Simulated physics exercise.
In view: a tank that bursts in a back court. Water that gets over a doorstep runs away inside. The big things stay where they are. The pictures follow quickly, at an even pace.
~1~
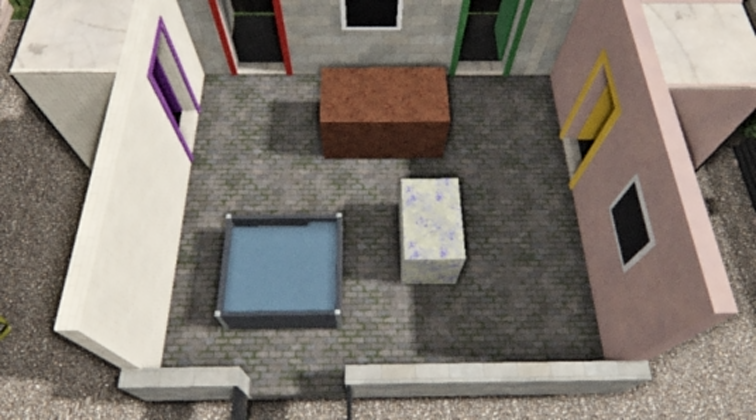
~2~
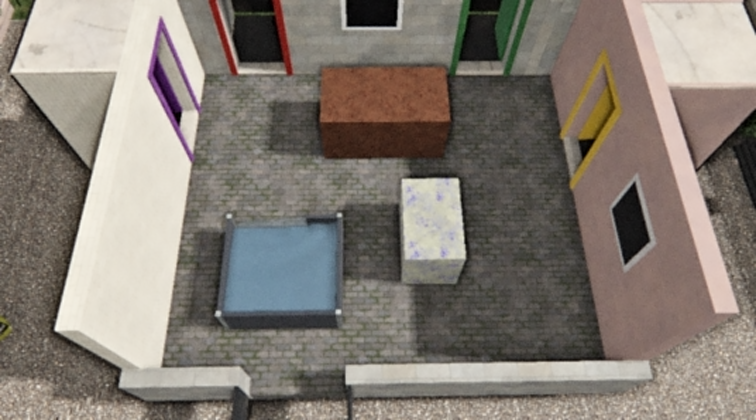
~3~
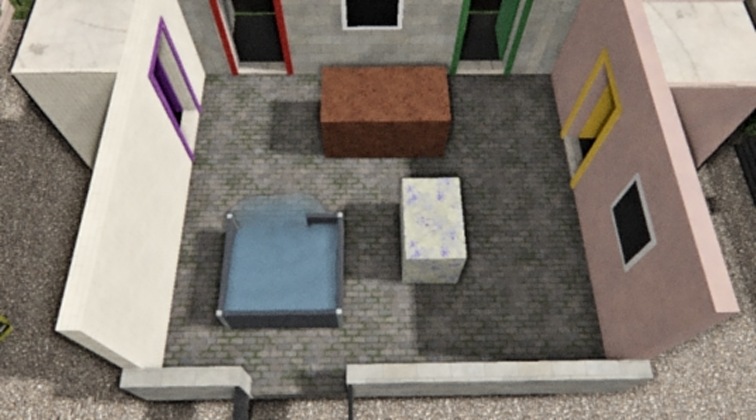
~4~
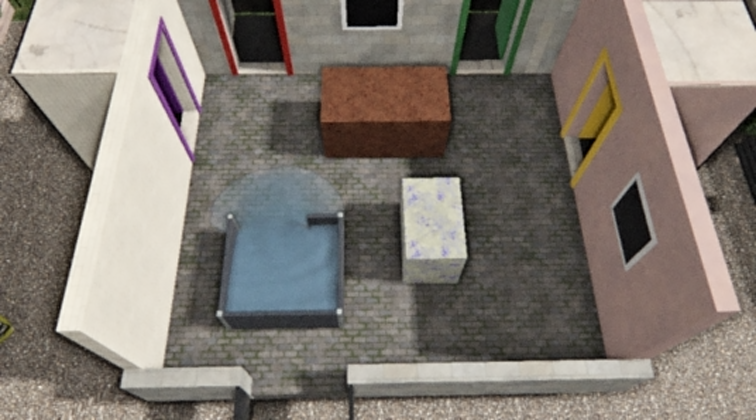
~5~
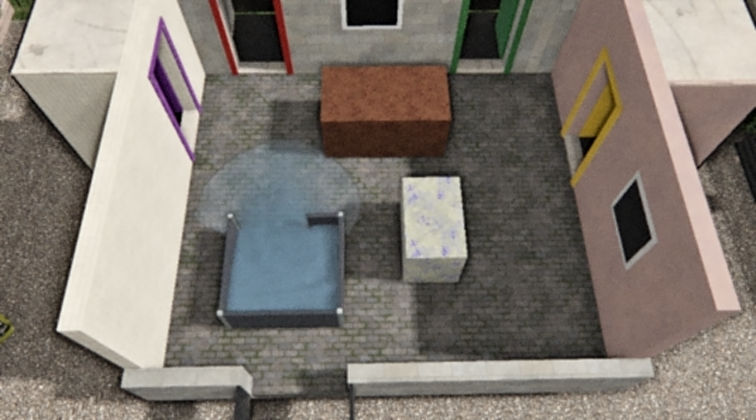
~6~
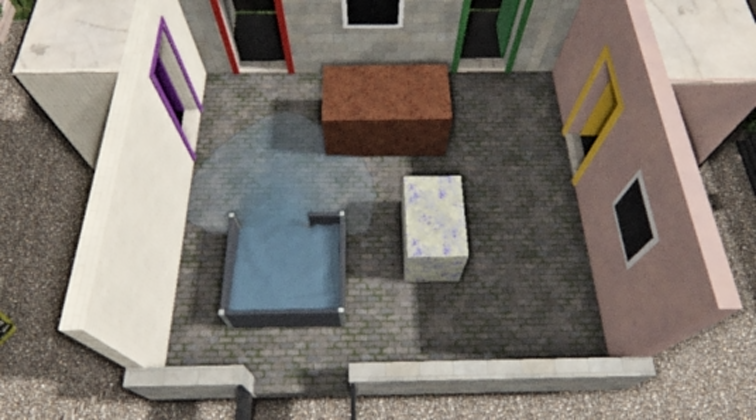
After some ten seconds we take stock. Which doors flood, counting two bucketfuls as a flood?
The green door admits no more than that; the red door lets in a lot; the purple door admits no more than that; the yellow door admits no more than that.
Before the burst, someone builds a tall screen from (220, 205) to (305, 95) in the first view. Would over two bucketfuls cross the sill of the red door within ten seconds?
In short: Red door is under.
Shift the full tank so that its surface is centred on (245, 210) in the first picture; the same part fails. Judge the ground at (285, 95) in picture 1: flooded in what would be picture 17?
Answer: Wet.
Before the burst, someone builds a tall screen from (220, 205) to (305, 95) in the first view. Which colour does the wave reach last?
It is the one in yellow.
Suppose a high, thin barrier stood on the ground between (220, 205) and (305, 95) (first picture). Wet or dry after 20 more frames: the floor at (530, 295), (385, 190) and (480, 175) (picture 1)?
In turn: Free of water, awash, flooded.
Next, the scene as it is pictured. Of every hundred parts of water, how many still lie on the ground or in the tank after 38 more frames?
About 84 per cent.
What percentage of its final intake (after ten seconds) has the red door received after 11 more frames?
Near 35 in a hundred.
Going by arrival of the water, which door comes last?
That is the yellow one.
A moment on, water covers 25 % of the floor; the green door not reached, the red door under two buckets in, the purple door wet at the sill, nothing in, the yellow door not reached.
Next, water covers 35 % of the floor; the green door not reached, the red door over two buckets in, the purple door wet at the sill, nothing in, the yellow door not reached.
Then, water covers 45 % of the floor; the green door wet at the sill, nothing in, the red door far over two buckets in, the purple door wet at the sill, nothing in, the yellow door wet at the sill, nothing in.
Later, water covers 60 % of the floor; the green door wet at the sill, nothing in, the red door far over two buckets in, the purple door under two buckets in, the yellow door wet at the sill, nothing in.
In the end, water covers 85 % of the floor; the green door wet at the sill, nothing in, the red door far over two buckets in, the purple door under two buckets in, the yellow door wet at the sill, nothing in.
